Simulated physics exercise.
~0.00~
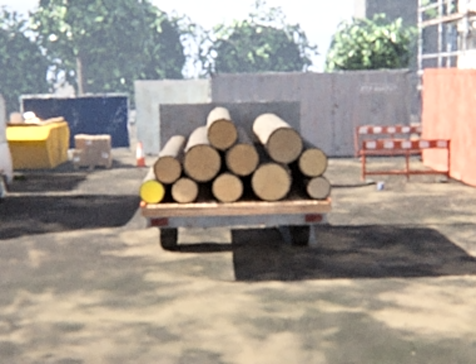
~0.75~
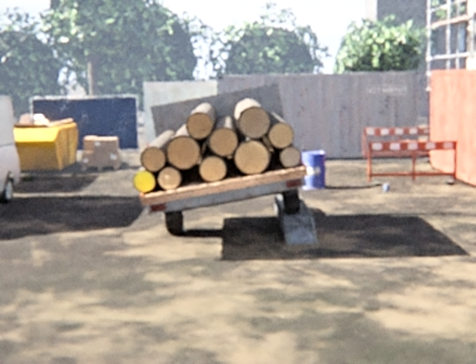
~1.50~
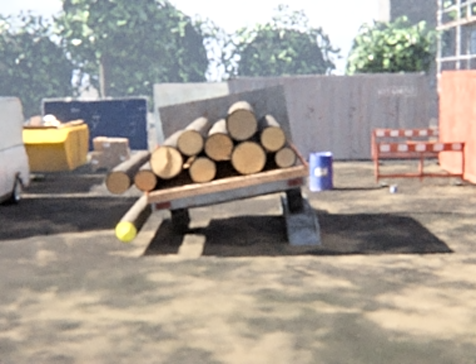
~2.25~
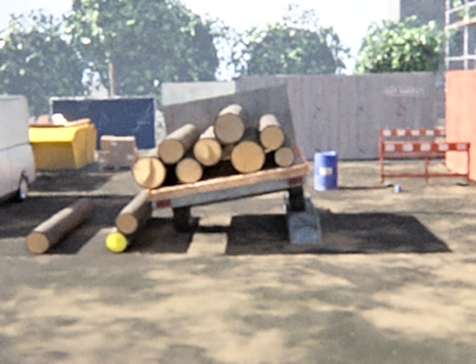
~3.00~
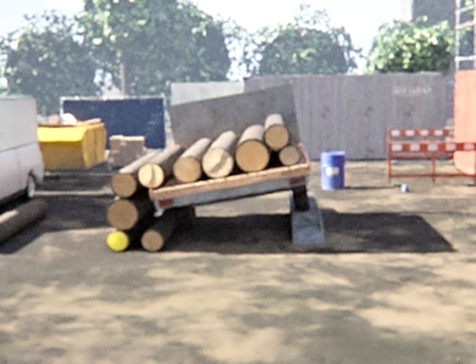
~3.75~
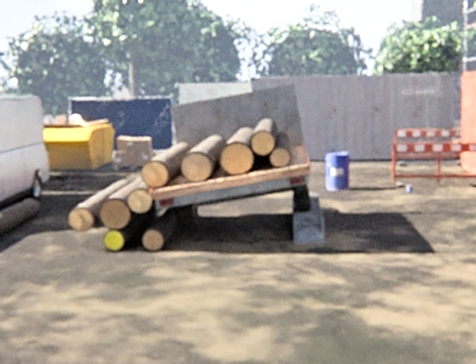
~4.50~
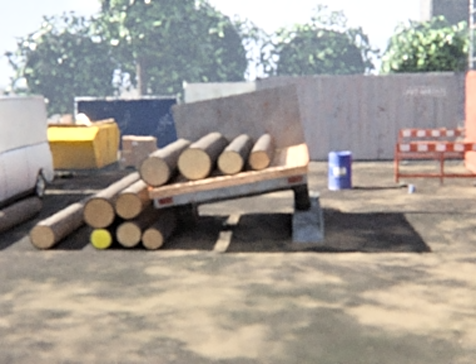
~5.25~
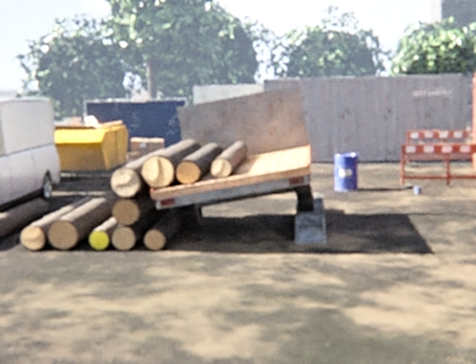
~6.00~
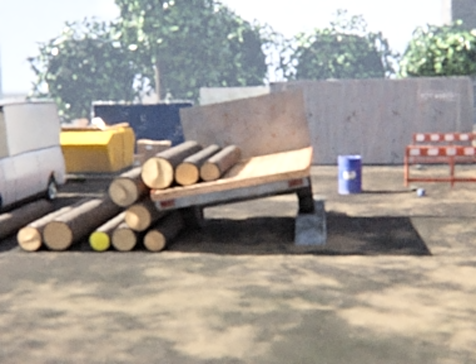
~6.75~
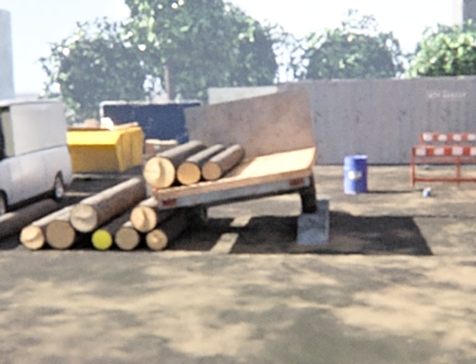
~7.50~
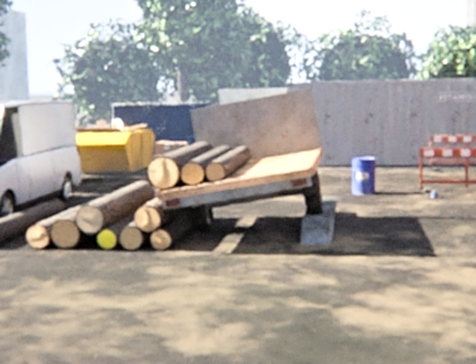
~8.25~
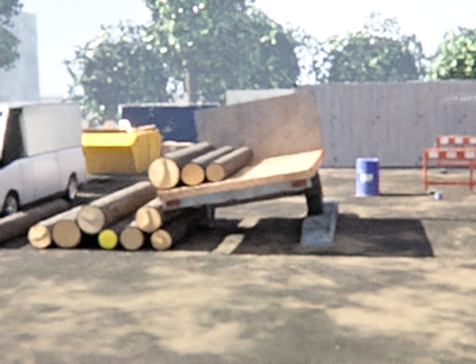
We see a flat trailer stacked with logs in a fenced yard tilt to the left as its right wheel climbs a raised slab; the yellow log drops off the left side, others roll after it, and most end piled on the ground, with three still on the deck.
